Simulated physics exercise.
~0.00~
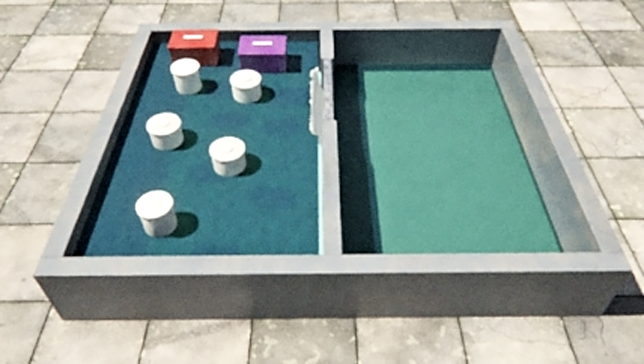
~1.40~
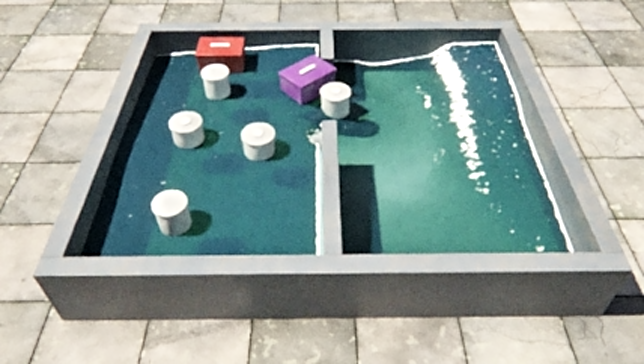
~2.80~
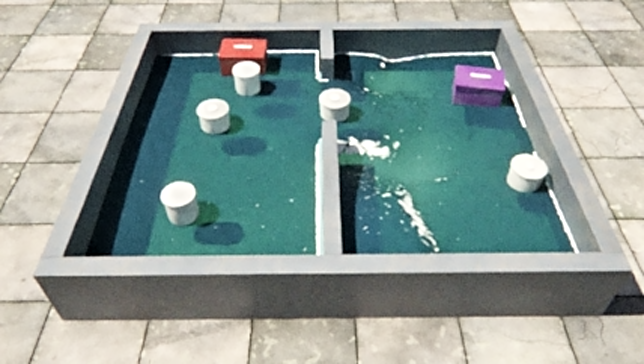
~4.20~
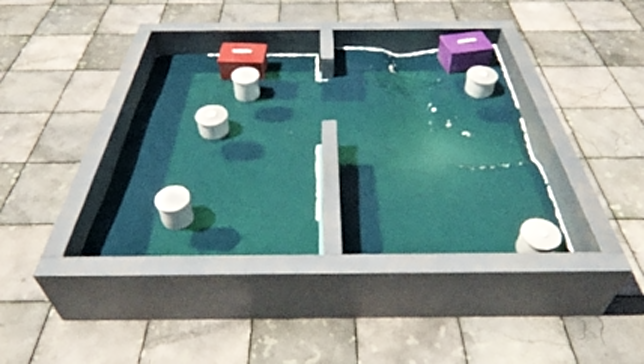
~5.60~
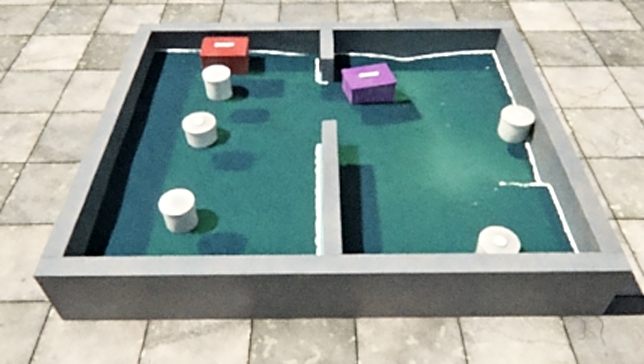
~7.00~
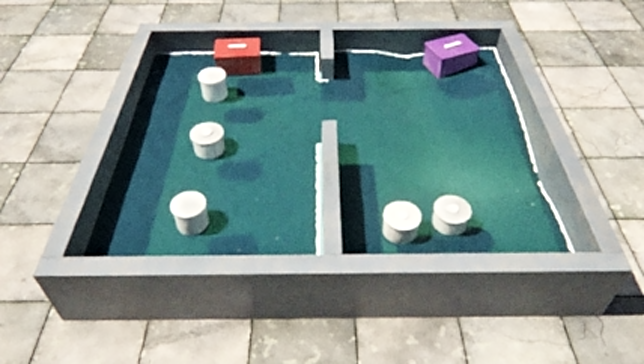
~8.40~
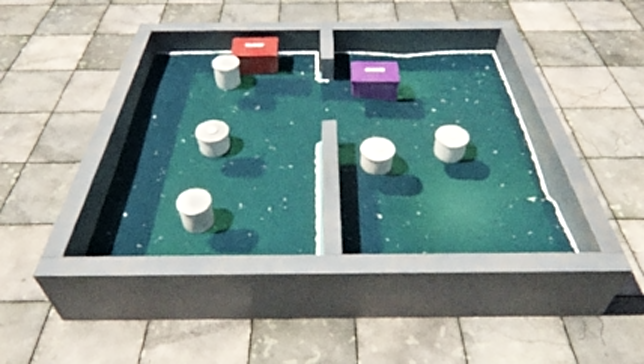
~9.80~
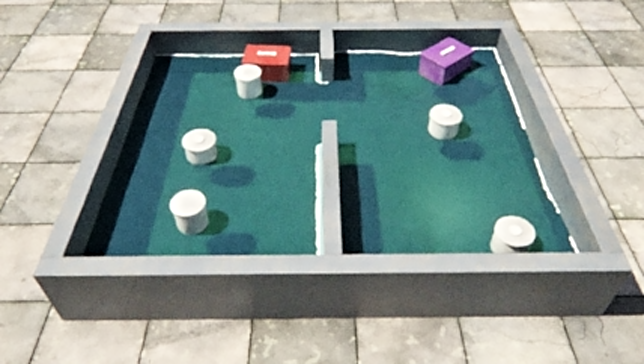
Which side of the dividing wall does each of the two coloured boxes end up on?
The purple box ends up on the right side after passing through the gap, while the red box stays on the left side.
